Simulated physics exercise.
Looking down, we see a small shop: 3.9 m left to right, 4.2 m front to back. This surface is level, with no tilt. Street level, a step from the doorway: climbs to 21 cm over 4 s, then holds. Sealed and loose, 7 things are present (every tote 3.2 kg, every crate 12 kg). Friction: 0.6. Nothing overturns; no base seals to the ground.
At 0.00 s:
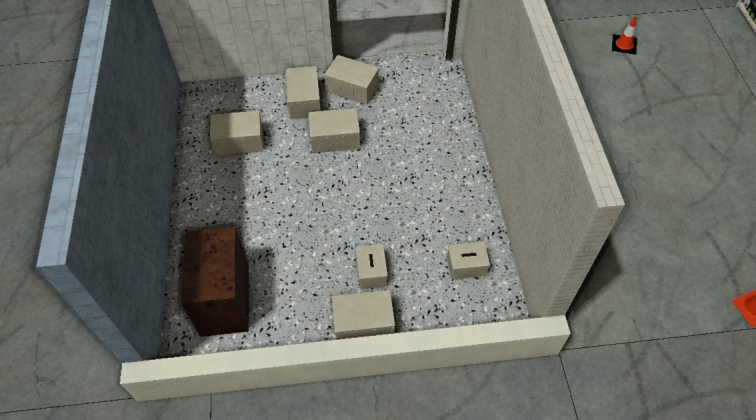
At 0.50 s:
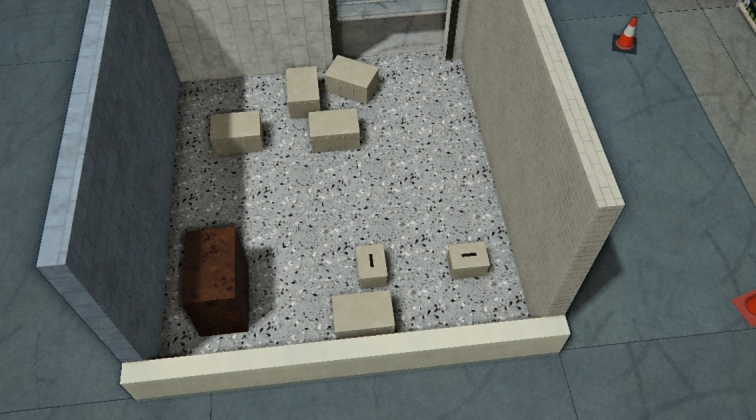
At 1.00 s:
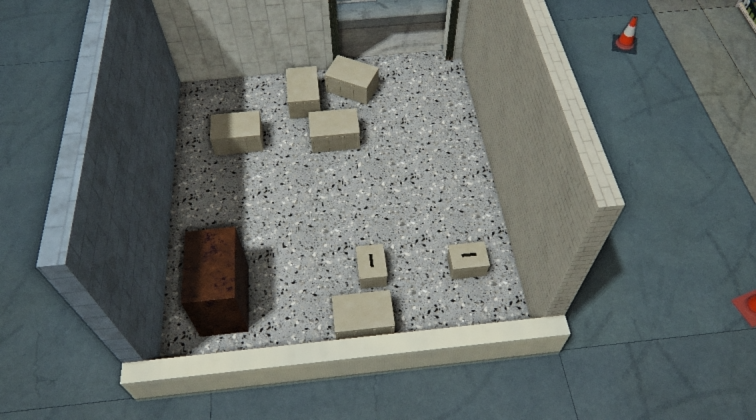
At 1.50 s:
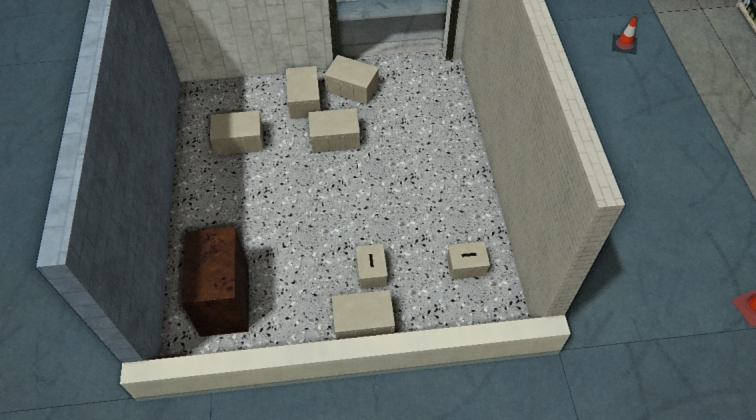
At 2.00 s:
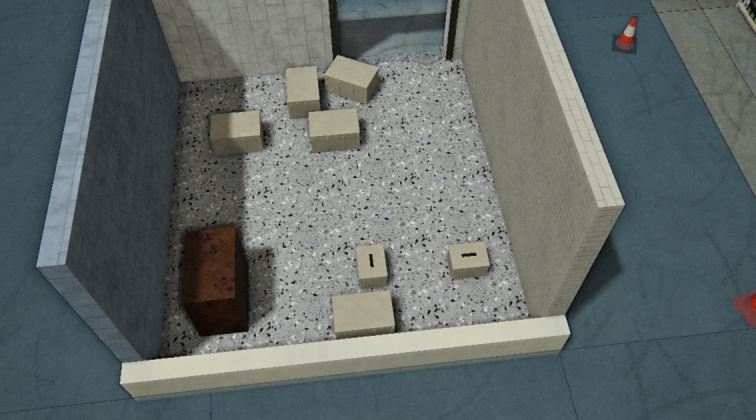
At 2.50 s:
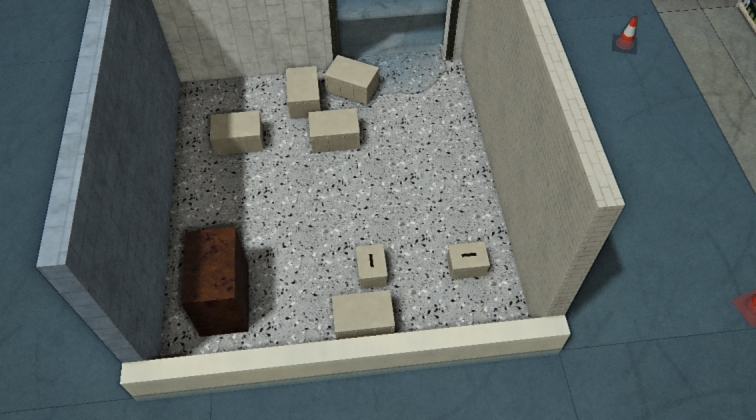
Shallow water spreads over the grey paving around a small, roofless shop seen from high above, turning the ground blue. Inside, four pale boxes sit toward the back, three more near the front, and a tall reddish-brown block stands at left, while an orange cone is outside at upper right. The water reaches the back doorway and creeps slightly onto the speckled floor, while the boxes and camera stay still.
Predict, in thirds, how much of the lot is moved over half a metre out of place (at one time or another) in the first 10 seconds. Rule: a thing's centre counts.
Two in three or more.
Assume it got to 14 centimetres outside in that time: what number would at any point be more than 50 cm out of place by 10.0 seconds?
The answer would then be 3.
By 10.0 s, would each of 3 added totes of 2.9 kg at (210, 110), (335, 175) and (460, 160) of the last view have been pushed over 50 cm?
First stays within it, second exceeds it, third exceeds it.
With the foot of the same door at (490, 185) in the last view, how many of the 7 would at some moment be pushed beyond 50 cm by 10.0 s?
Then the count would be 6.
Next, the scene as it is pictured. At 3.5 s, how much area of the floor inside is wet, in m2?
About 2.5 m2.
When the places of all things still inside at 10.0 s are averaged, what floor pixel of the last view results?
Close to (266, 204).
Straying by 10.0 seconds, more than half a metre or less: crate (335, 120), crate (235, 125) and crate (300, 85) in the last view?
Beyond, within, within.
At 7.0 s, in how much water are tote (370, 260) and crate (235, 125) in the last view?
I'd estimate 6 cm for the first and 1 cm for the second.
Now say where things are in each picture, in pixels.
A tote at (469, 255), on the bottom; a tote at (371, 261), on the bottom; 0.0 m2 under water; 0 of 7 have shifted, in the first picture.
A tote at (469, 255), on the bottom; a tote at (371, 261), on the bottom; water covers 0.0 m2; 0 of 7 have shifted, in the second picture.
A tote at (469, 255), on the bottom; a tote at (371, 261) rests on the ground; water covers 0.0 m2; 0 of 7 have shifted, in the third picture.
A tote at (469, 255), on the bottom; a tote at (371, 261), on the bottom; 0.0 m2 under water; 0 of 7 have shifted, in the fourth picture.
A tote at (469, 255), on the bottom; a tote at (371, 261), on the bottom; water covers 0.0 m2; 0 of 7 have shifted, in the fifth picture.
A tote at (469, 255) rests on the ground; a tote at (371, 261) rests on the ground; 0.5 m2 under water; 0 of 7 have shifted, in the sixth picture.
After 3.5 s 0 of 7 are over 50 cm from their spots; 0 afloat.
After 4.5 s 0 of 7 are over 50 cm from their spots; 0 afloat.
After 7.0 s 3 of 7 are over 50 cm from their spots; 3 afloat.
After 10.0 s 5 of 7 are over 50 cm from their spots, and 5 have been at some point; 5 afloat.
